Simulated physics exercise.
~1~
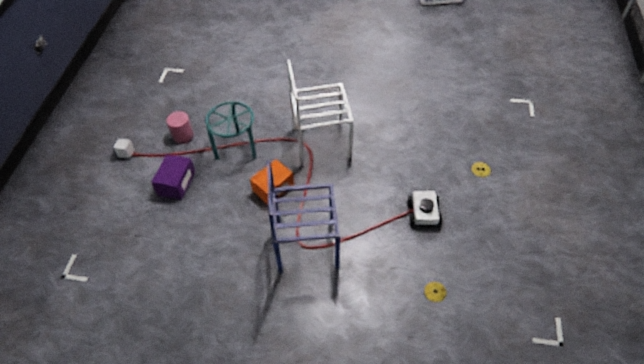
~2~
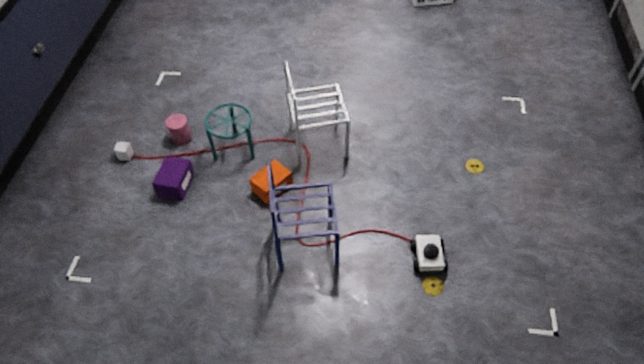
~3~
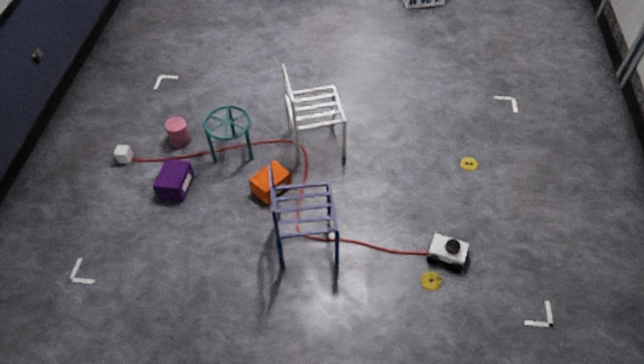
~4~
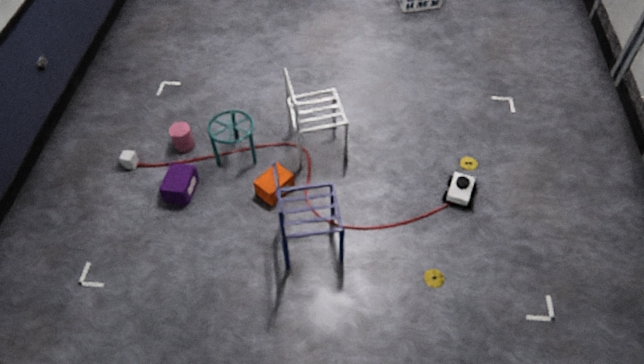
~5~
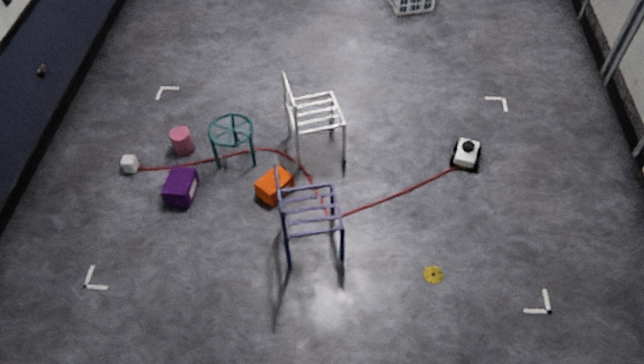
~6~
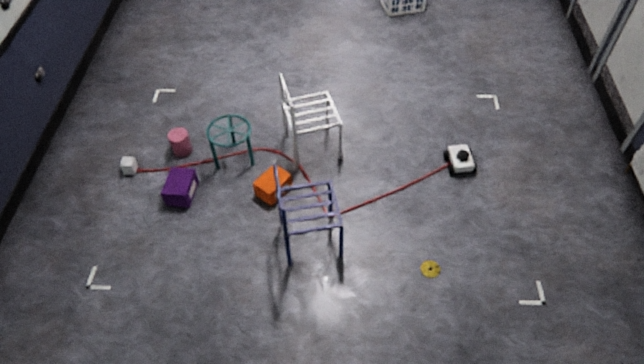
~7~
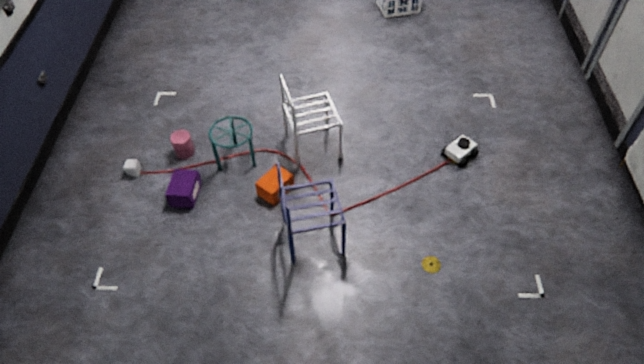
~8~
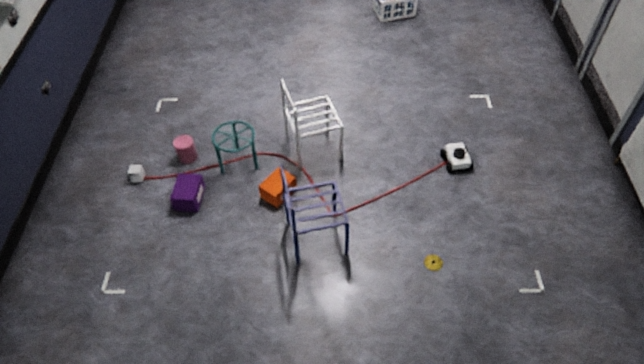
A small white cart trailing a red lead that winds among chairs, a stool, boxes and a pink tub moves down to a yellow mark, edges right, then drives up over another yellow mark and stops there, the furniture and other objects still in place.
